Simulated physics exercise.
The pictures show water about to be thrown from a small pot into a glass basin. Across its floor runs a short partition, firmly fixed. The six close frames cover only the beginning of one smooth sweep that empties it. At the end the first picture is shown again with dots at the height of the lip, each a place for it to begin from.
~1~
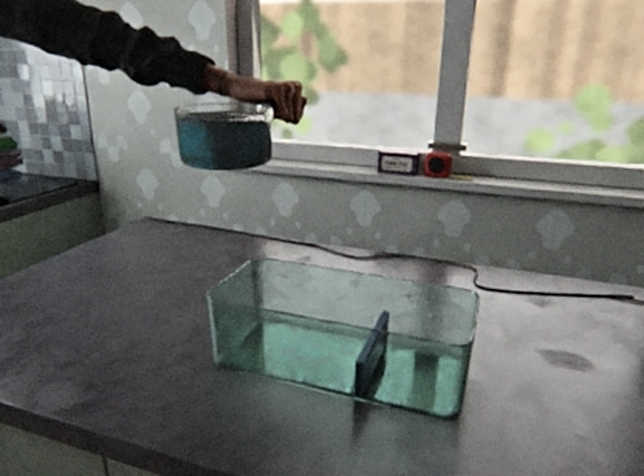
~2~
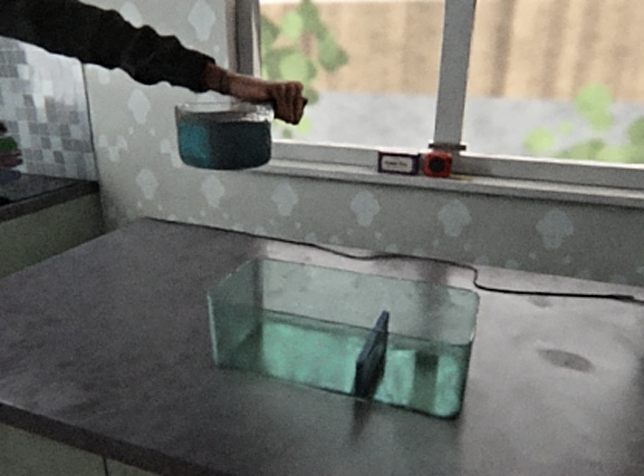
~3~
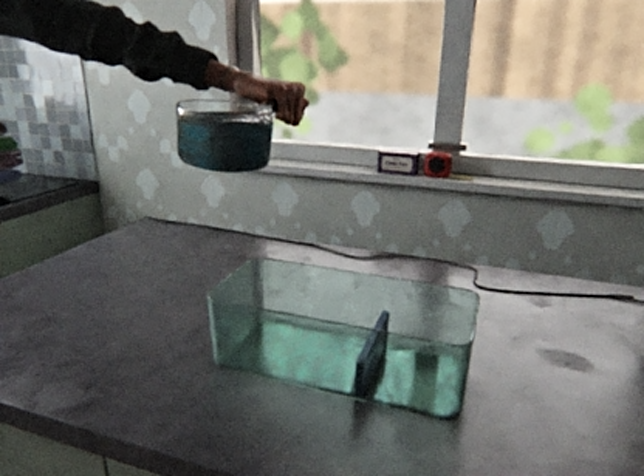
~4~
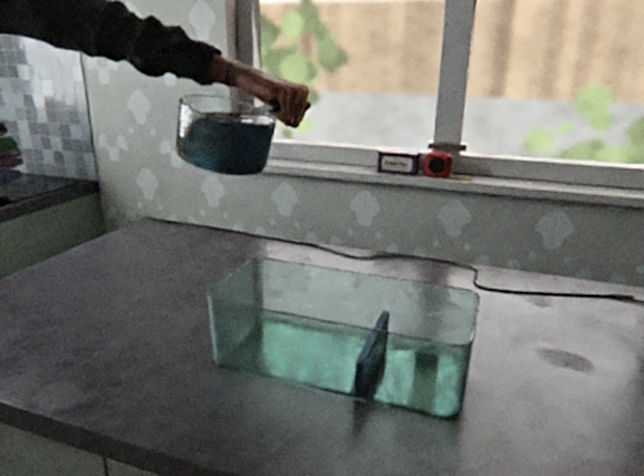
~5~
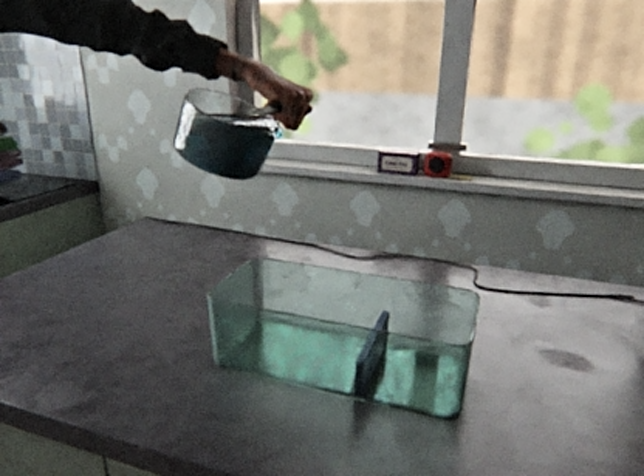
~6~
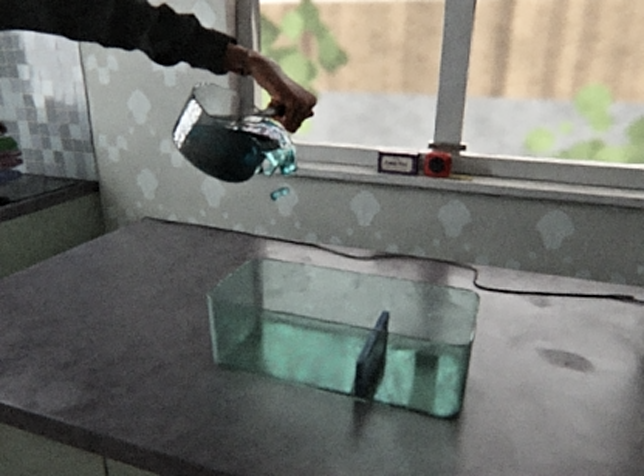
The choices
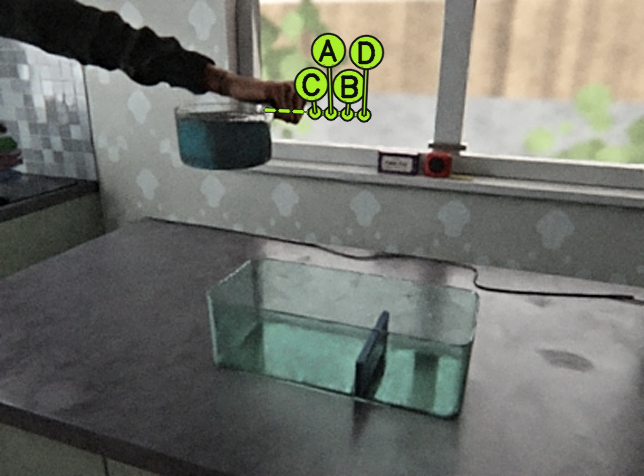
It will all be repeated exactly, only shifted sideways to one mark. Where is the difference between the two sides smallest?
C.
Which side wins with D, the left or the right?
The right side.
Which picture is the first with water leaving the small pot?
In picture 5.
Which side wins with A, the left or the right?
The right side.
On the marked copy, A at (331, 113); B at (347, 114); C at (315, 112); D at (364, 115).
Choosing A, about 33 % ends left of the wall and 65 % right of it.
Choosing B, about 22 % ends left of the wall and 77 % right of it.
Choosing C, about 53 % ends left of the wall and 45 % right of it.
Choosing D, about 11 % ends left of the wall and 87 % right of it.
